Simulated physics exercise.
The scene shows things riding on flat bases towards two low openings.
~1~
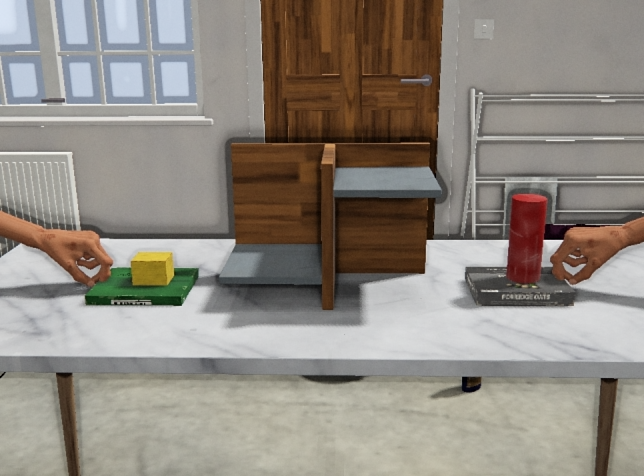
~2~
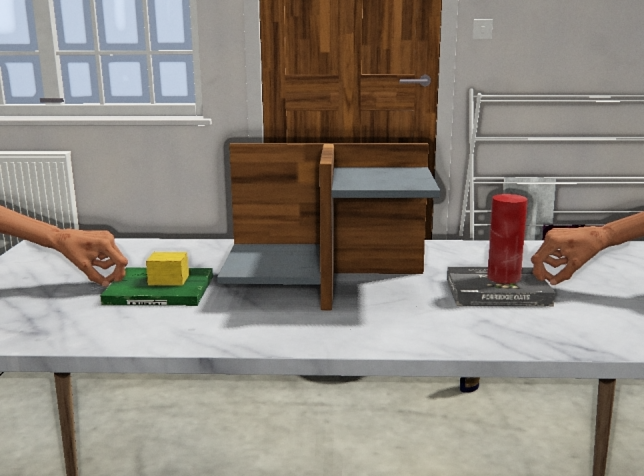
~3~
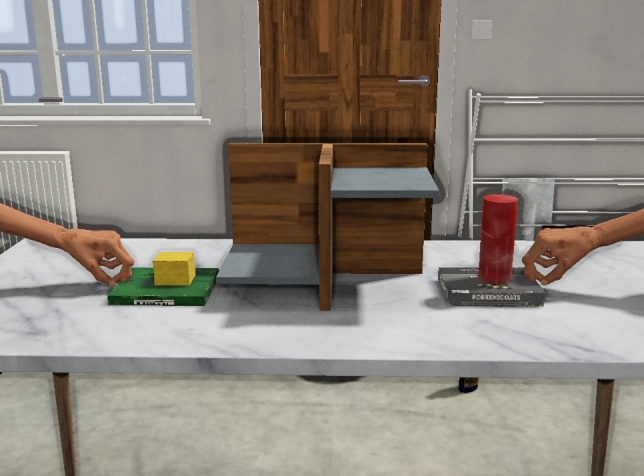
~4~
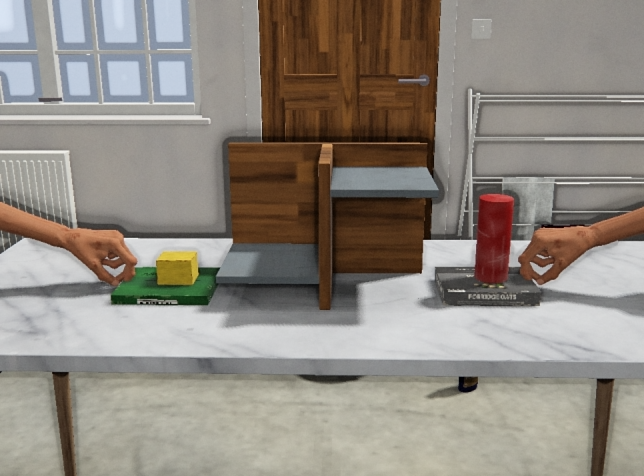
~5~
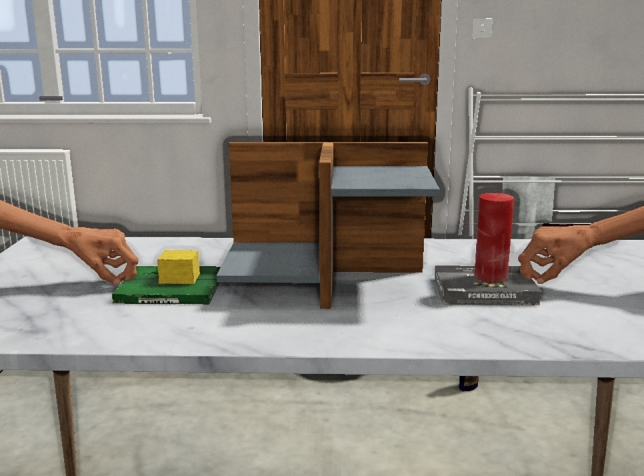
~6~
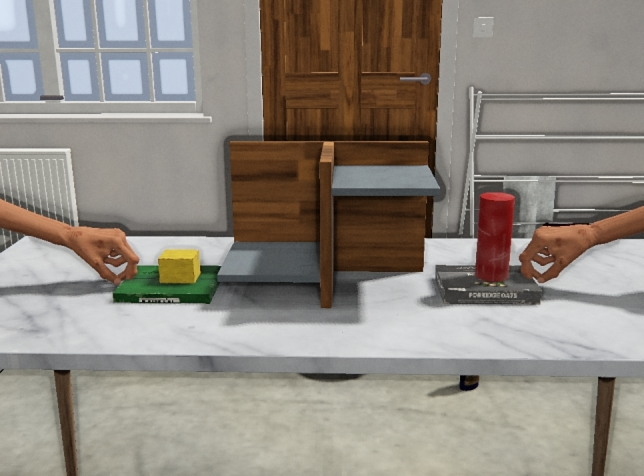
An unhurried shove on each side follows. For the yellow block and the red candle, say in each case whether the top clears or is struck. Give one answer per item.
In order: Yellow block: Bumps; red candle: Fits under.
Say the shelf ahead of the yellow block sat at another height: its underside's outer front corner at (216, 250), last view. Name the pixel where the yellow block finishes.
Near (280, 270).
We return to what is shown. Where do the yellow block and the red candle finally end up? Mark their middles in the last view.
So the yellow block finishes at (210, 271), and the red candle finishes at (391, 237).
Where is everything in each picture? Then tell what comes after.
Hands sliding the things forward; yellow block (153, 269); red candle (526, 238); grey packet (517, 285), in the first frame.
Hands sliding the things forward; red candle (507, 239); shelf (327, 223), in the second frame.
Hands sliding the things forward; yellow block (175, 269); green box (167, 286), in the third frame.
Hands sliding the things forward; red candle (494, 239); grey packet (485, 285), in the fourth frame.
Hands sliding the things forward; yellow block (179, 267); shelf (327, 222), in the fifth frame.
Hands sliding the things forward; yellow block (180, 266); red candle (494, 237); green box (171, 283), in the sixth frame.
Then, 0.98 s after the last picture, yellow block pushed back on its carrier near (208, 267); red candle riding along near (439, 237).
Then, 1.72 s after the last picture, yellow block tipped 16° from how it was near (209, 267); red candle riding along near (391, 237).
At rest, the yellow block strikes the shelf, near (210, 272); the red candle clears the shelf, near (391, 237).
